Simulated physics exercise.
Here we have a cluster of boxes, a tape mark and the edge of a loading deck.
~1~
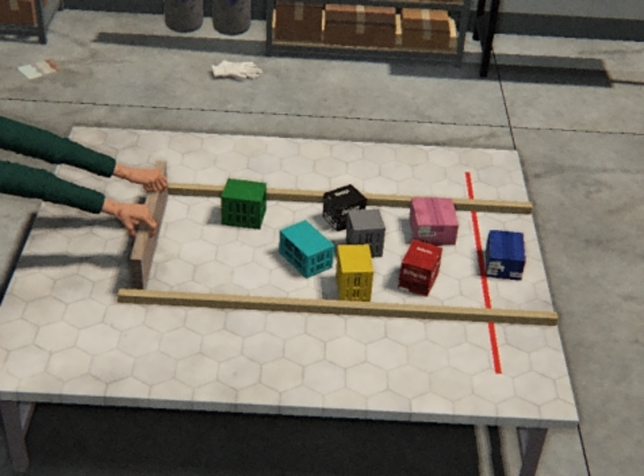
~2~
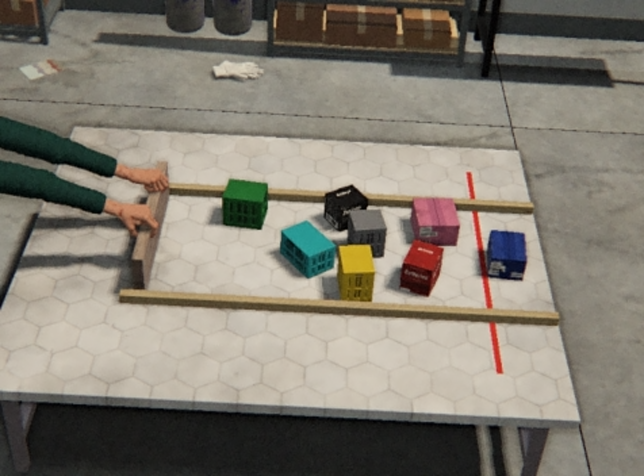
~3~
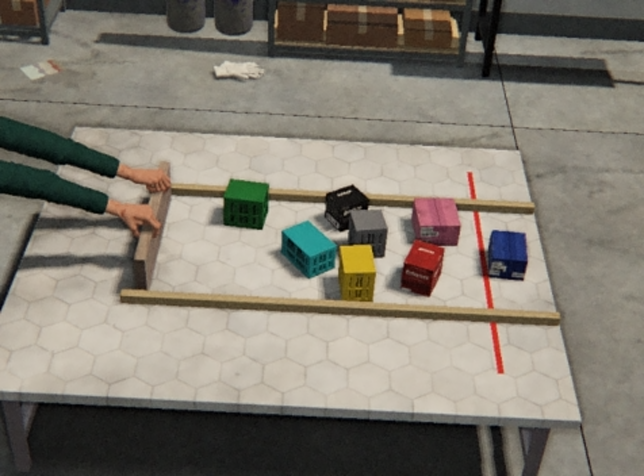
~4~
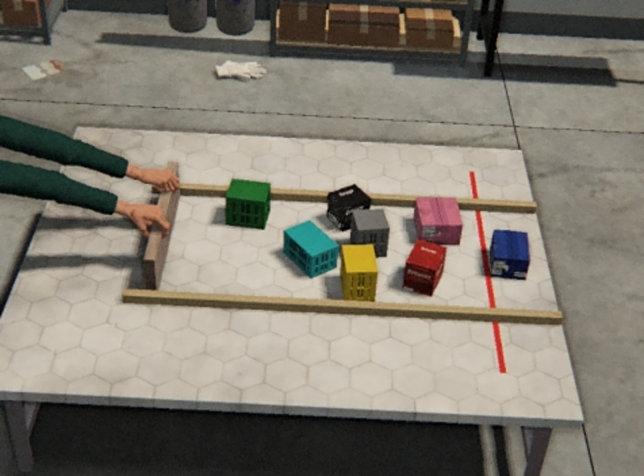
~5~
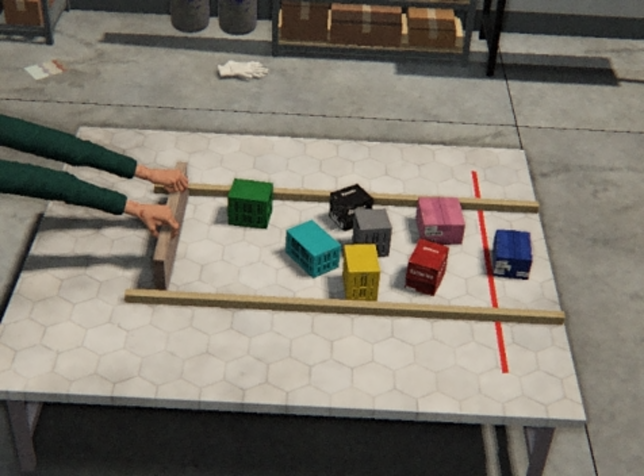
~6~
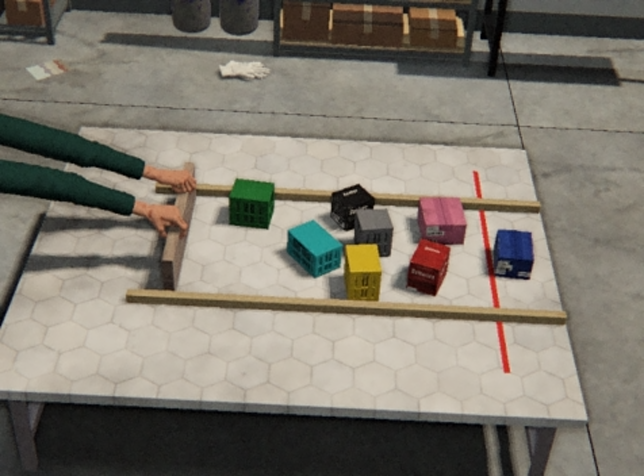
Two hands in dark green sleeves grip an upright plank at the left of a tiled tabletop and slide it slowly a short way right between two wooden rails. The plank does not touch the scattered coloured boxes, which stay practically still, the blue one beyond the red tape line.
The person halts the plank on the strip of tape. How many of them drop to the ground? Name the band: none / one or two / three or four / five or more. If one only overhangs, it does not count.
A single one or a pair drops off.
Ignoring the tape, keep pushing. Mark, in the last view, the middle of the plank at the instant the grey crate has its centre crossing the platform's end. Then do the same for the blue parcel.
Roughly at (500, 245) and roughly at (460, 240).
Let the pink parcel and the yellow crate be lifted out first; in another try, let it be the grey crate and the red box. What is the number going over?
The first count is 1 and the second is 1.
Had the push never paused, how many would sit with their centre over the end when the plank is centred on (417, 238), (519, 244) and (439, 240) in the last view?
Going through the three positions, you'd get 0, 5 and 0.
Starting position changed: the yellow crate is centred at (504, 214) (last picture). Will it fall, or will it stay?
Observed: The yellow crate does not remain.
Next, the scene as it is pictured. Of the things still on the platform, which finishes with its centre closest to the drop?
It's the black box.
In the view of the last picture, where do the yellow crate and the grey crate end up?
The yellow crate stops around (514, 284); the grey crate around (539, 243).
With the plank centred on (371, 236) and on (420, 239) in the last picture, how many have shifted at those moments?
I count 6 first and 8 after.
Soon after, none off yet; blue parcel at rest near (513, 254); pink parcel at rest near (441, 221); red box at rest near (428, 268).
Then, none off yet; blue parcel at rest near (513, 254); pink parcel moved a little near (448, 222); red box at rest near (428, 268).
Further on, none off yet; blue parcel moved a little near (533, 258); pink parcel moved well along near (523, 225); red box moved about its own width near (483, 269).
By the end, the number that fall off is one or two; fallen, pink parcel and blue parcel.
